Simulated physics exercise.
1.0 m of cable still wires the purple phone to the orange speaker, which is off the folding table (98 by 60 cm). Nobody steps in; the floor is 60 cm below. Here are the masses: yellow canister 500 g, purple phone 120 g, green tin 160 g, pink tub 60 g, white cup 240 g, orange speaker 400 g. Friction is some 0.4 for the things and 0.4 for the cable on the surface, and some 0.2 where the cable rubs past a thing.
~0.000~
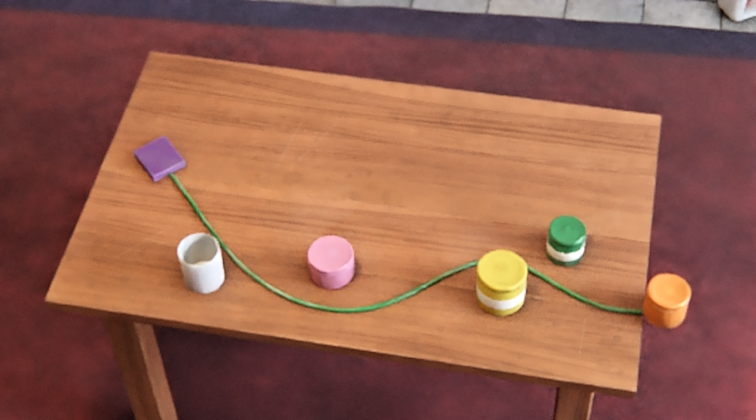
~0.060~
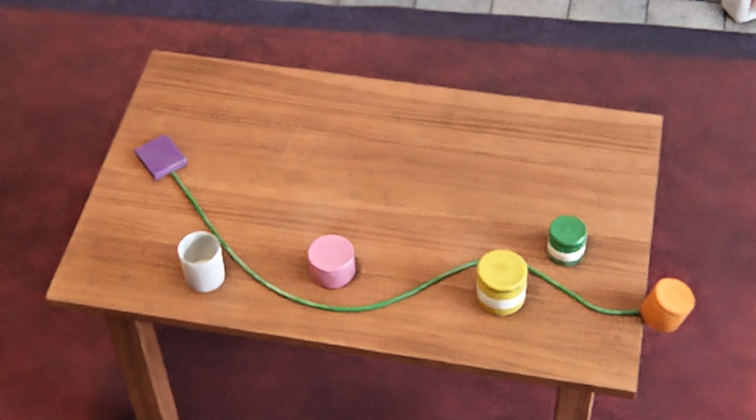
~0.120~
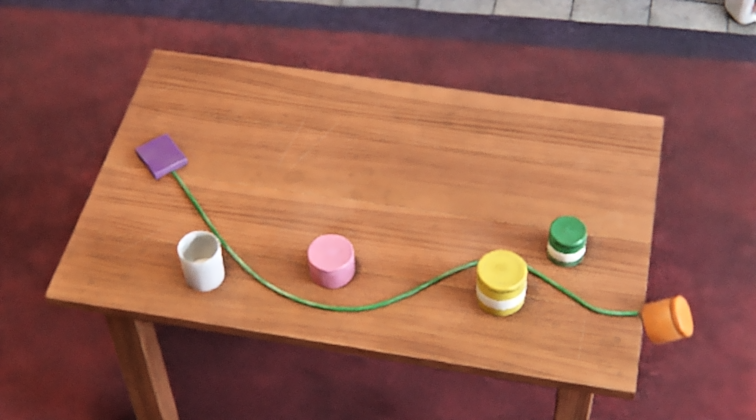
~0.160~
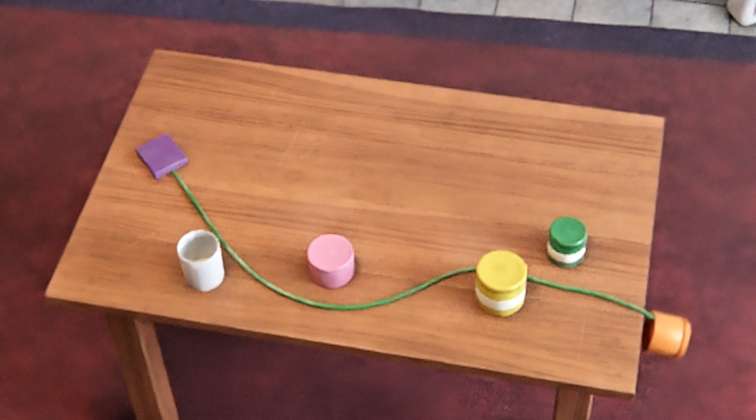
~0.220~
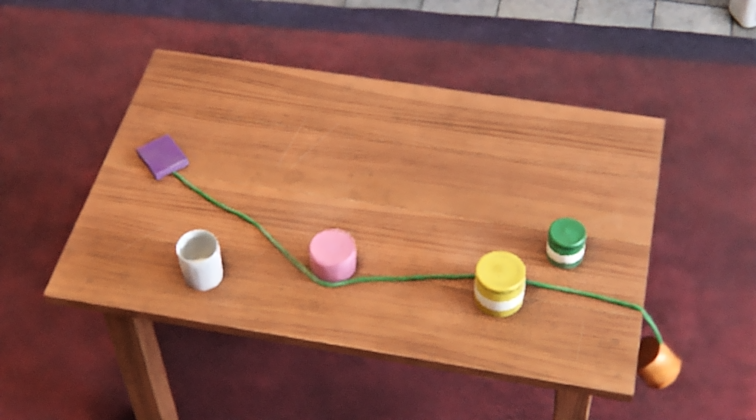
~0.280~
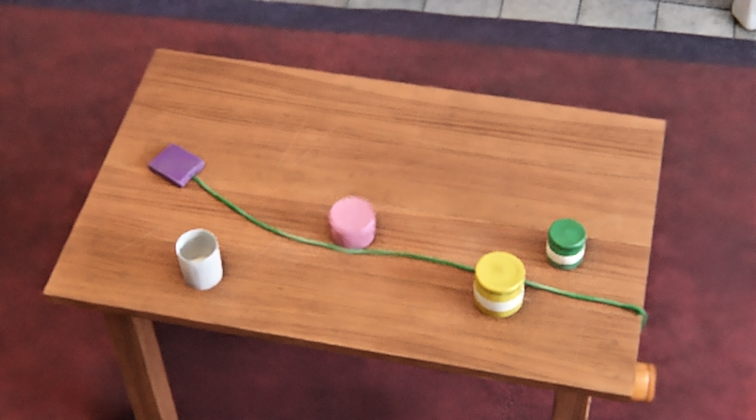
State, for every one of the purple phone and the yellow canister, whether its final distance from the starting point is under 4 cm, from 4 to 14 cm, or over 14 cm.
In order: The purple phone probably ends up really far off, the yellow canister probably ends up right by its start.
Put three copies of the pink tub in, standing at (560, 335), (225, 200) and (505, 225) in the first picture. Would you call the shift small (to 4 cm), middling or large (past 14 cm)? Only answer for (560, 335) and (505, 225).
Taking them in that order, the first shows only a little movement and the second shows only a little movement.
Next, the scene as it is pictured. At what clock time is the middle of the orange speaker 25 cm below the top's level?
Answer: 0.34 s on the clock.
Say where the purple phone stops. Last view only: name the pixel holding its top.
Around (459, 262).
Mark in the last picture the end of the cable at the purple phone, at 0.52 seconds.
It sits close to (336, 222) in the last view.
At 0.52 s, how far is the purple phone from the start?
Purple phone: 30 cm.
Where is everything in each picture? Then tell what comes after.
Purple phone (159, 156); yellow canister (502, 269); cable runs through (583, 300) (370, 308) (264, 284) (201, 215), in the first picture.
Orange speaker (670, 295); cable runs through (581, 300) (370, 307) (202, 214), in the second picture.
Orange speaker (668, 320); cable runs through (581, 302) (370, 307) (202, 213), in the third picture.
Orange speaker (665, 335); cable runs through (598, 295) (370, 305) (202, 212), in the fourth picture.
Pink tub (332, 247); orange speaker (654, 363); cable runs through (639, 308) (399, 278) (219, 204), in the fifth picture.
Purple phone (176, 162); yellow canister (500, 271); cable runs through (566, 294) (444, 262) (237, 209), in the sixth picture.
At 0.5 s, the cable's tail end at (336, 222); purple phone 32 cm off its start, pink tub 34 cm off its start, orange speaker over the edge.
At 0.7 s, the cable's tail end at (459, 275); purple phone 55 cm off its start, pink tub 38 cm off its start, orange speaker over the edge.
At 1.0 s, the cable's tail end at (476, 280); purple phone 58 cm off its start at (458, 262), pink tub 38 cm off its start at (428, 103), orange speaker over the edge.
At 1.2 s, the cable's tail end at (476, 280); purple phone 58 cm off its start, pink tub 38 cm off its start, orange speaker over the edge.
At 2.4 s, the cable's tail end at (476, 280); purple phone 58 cm off its start at (459, 262), yellow canister 0 cm off its start at (501, 271), pink tub 38 cm off its start at (428, 103), orange speaker over the edge.
